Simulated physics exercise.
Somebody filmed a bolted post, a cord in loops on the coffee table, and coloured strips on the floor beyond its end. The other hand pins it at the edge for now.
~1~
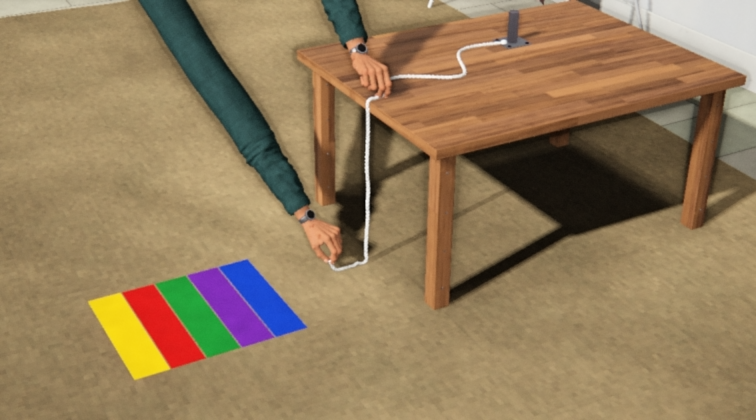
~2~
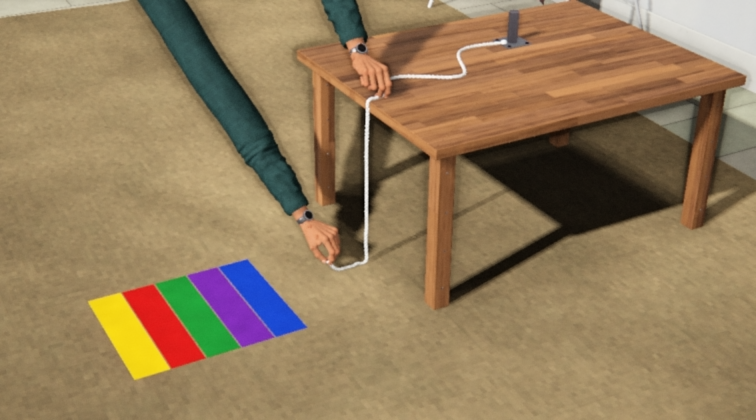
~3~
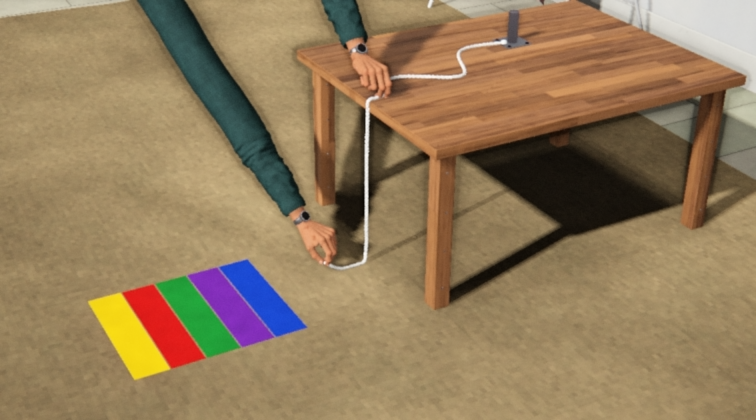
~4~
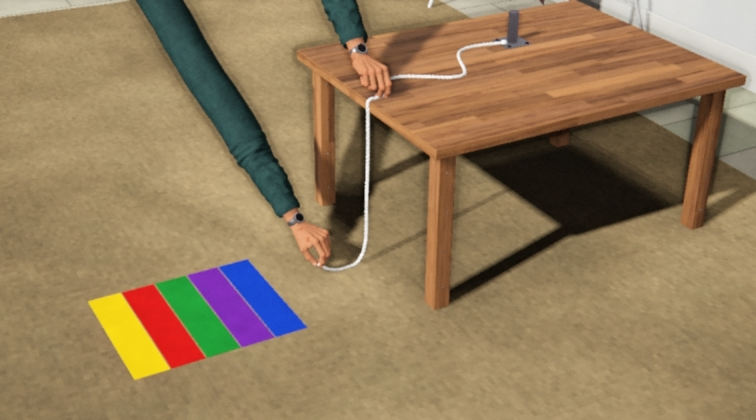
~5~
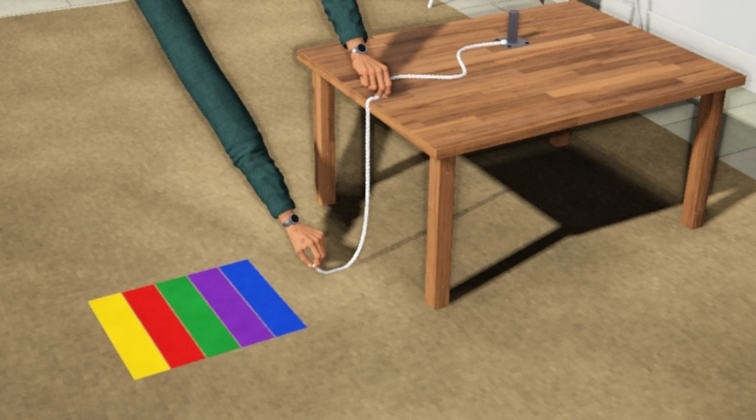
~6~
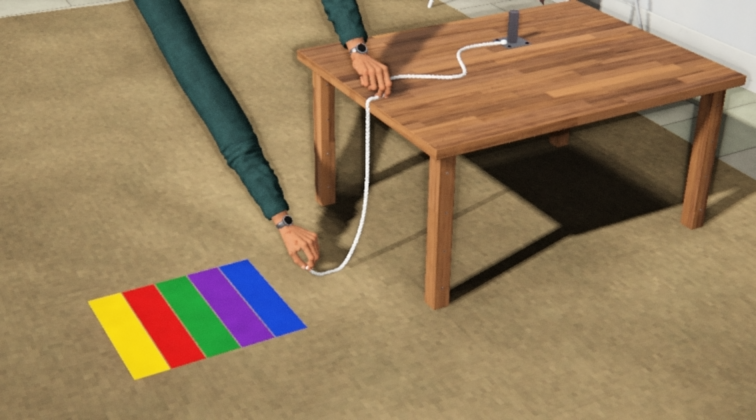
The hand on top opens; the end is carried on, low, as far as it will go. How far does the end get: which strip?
It halts on the red strip.
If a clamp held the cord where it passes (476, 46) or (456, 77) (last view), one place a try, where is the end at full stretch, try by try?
The places are (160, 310) and (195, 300).
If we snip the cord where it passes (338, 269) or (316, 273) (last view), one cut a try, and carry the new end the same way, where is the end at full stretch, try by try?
In that order: (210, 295) and (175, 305).
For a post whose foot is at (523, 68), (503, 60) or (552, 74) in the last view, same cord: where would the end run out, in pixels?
About (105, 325), (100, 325) and (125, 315).
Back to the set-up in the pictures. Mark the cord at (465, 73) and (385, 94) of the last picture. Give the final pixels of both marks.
Near (429, 71) and (342, 121).
Early on, end near (208, 295); over green.
Midway, end near (175, 304); over red.
At the end of the slack, end near (157, 309); over red. Over red.
